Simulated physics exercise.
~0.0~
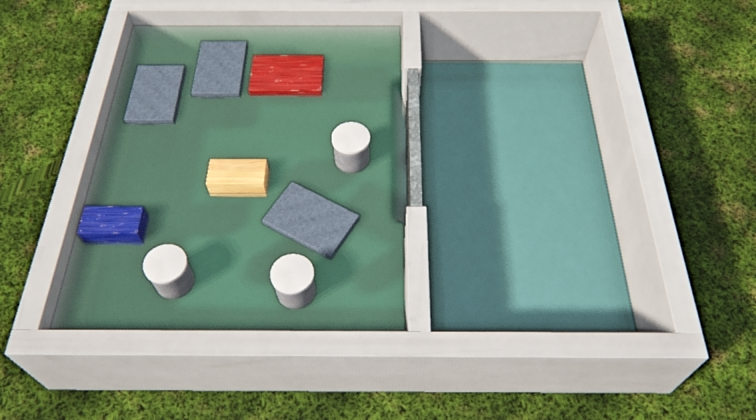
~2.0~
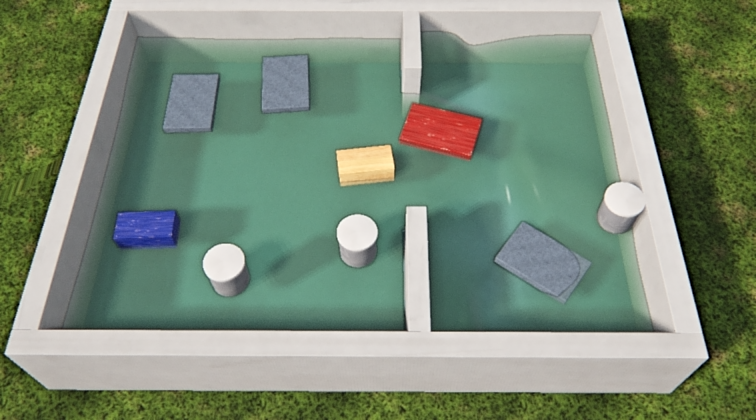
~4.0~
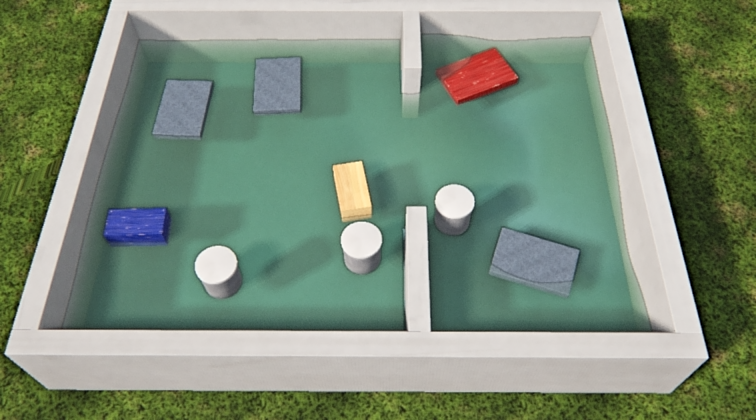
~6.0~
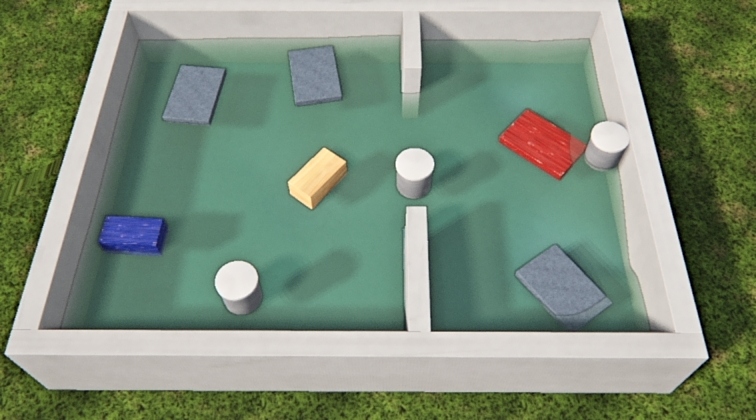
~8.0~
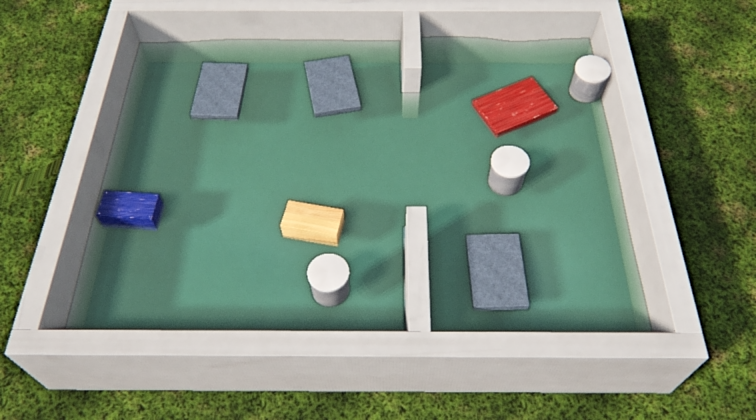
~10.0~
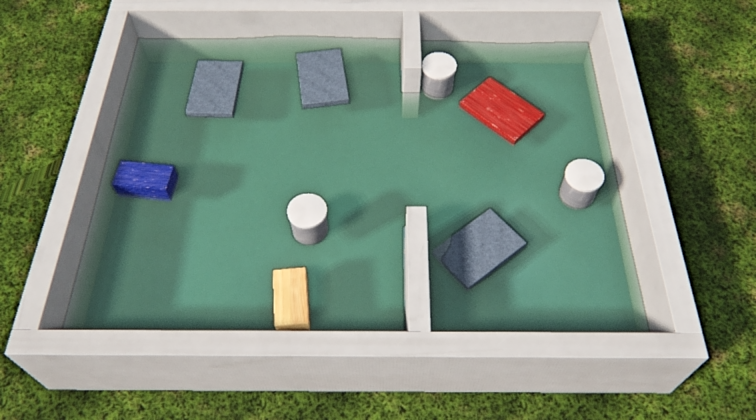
In a walled basin on grass, water from the left side spread through an opened gap in the divider, carrying the red block and some white cylinders to the right, where they drifted about, while the blue block stayed floating near the left wall.
